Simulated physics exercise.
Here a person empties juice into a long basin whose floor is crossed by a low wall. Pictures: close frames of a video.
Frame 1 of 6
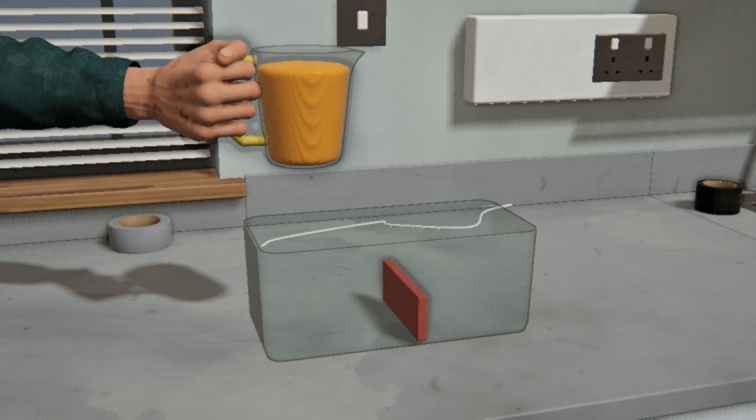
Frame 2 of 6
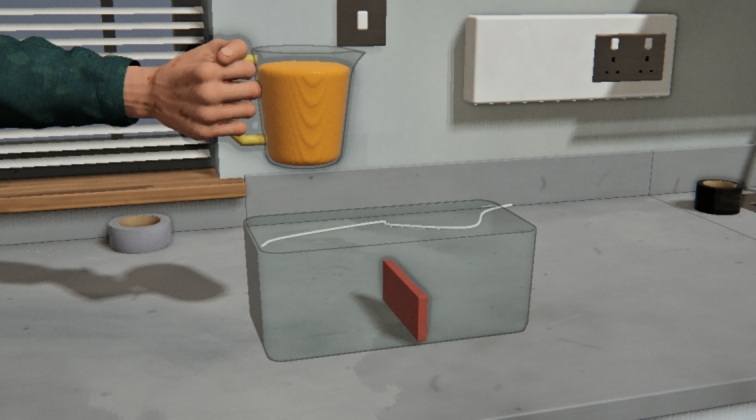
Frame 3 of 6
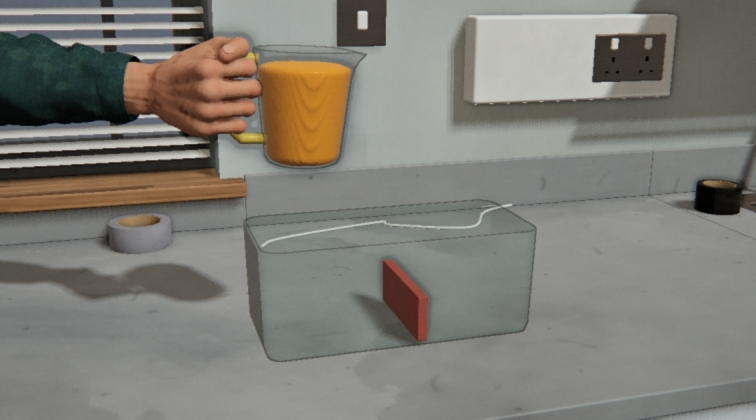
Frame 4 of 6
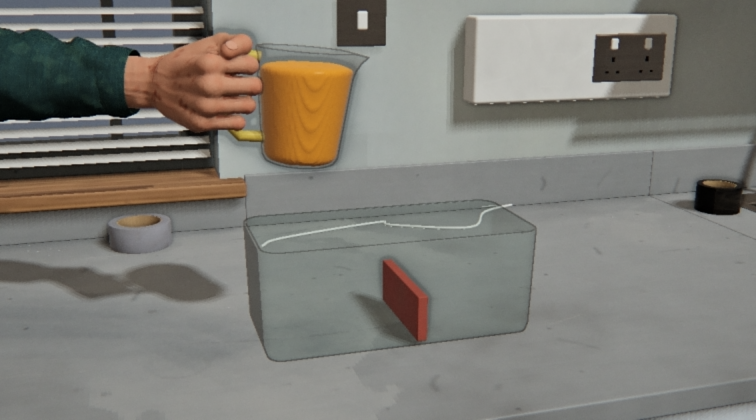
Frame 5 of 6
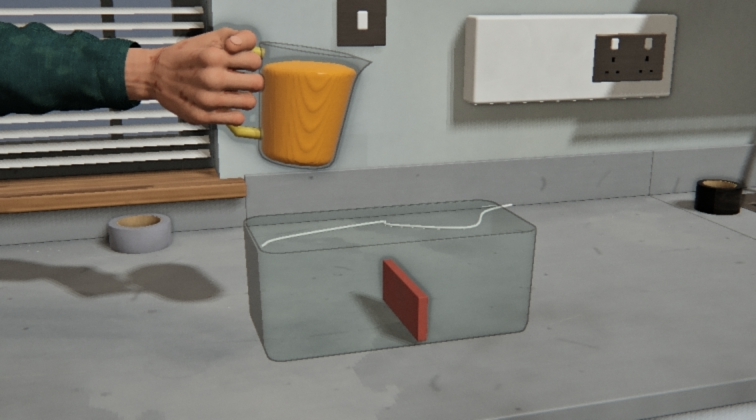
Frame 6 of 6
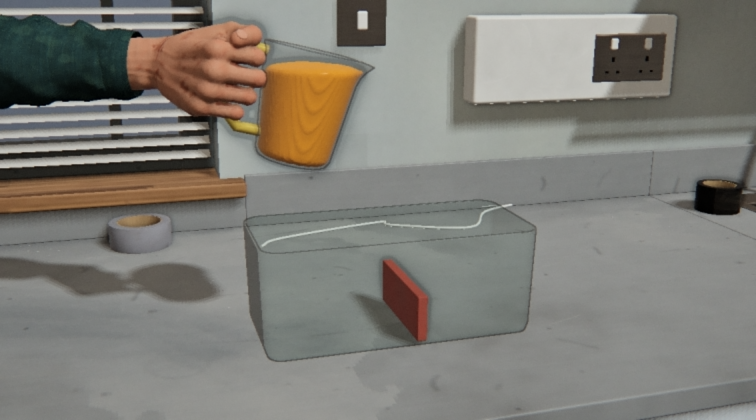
A hand holding a clear jug of orange juice above a long transparent basin, slowly tilting it slightly to the right.
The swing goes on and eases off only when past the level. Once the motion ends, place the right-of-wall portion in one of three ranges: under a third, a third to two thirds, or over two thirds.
Once it settles, the part right of the wall is beyond two thirds, I'd say.
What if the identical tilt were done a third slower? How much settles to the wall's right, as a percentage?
It comes to 85 per cent or so.
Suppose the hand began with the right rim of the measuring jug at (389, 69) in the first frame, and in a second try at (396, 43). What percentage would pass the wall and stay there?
In order, some 95 and 95 percent.
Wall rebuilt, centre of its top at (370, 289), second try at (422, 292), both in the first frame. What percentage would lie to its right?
First try close to 95 percent, second try close to 65 percent.
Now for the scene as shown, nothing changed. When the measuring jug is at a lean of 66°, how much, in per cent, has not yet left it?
About 75 % remains.
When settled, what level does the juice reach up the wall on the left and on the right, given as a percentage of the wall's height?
On the left it's around 0 per cent; on the right, 60 per cent.
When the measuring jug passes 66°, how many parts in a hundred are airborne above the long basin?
It's about 20 per cent.
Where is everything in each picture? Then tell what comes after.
In the first picture, it leans 0°; its right rim is at (365, 50); the juice meets the walls at (256, 68) and (347, 65); the long basin's rim runs from (252, 237) to (514, 215); the wall's top is at (404, 279).
In the second picture, it leans 1°; its right rim is at (365, 51); the juice meets the walls at (256, 68) and (347, 66).
In the third picture, it leans 2°; its right rim is at (366, 53); the juice meets the walls at (258, 67) and (349, 66).
In the fourth picture, it leans 5°; its right rim is at (369, 56); the juice meets the walls at (259, 67) and (351, 68).
In the fifth picture, it leans 9°; its right rim is at (372, 60); the juice meets the walls at (262, 68) and (354, 68).
In the sixth picture, it leans 13°; its right rim is at (375, 66); the juice meets the walls at (264, 69) and (360, 69).
A moment on, the measuring jug is tipped part way and 77 per cent is still to pour, 0 is left of the wall and 5 right of it.
Next, the measuring jug is tipped on its side and 29 per cent is still to pour, 2 is left of the wall and 50 right of it.
Then the measuring jug is tipped on its side and 4 per cent is still to pour, 5 is left of the wall and 87 right of it.
Later the measuring jug is tipped on its side and 0 per cent is still to pour, 9 is left of the wall and 90 right of it.
In the end 9 per cent lies left of the wall, 90 right of it and 1 outside.
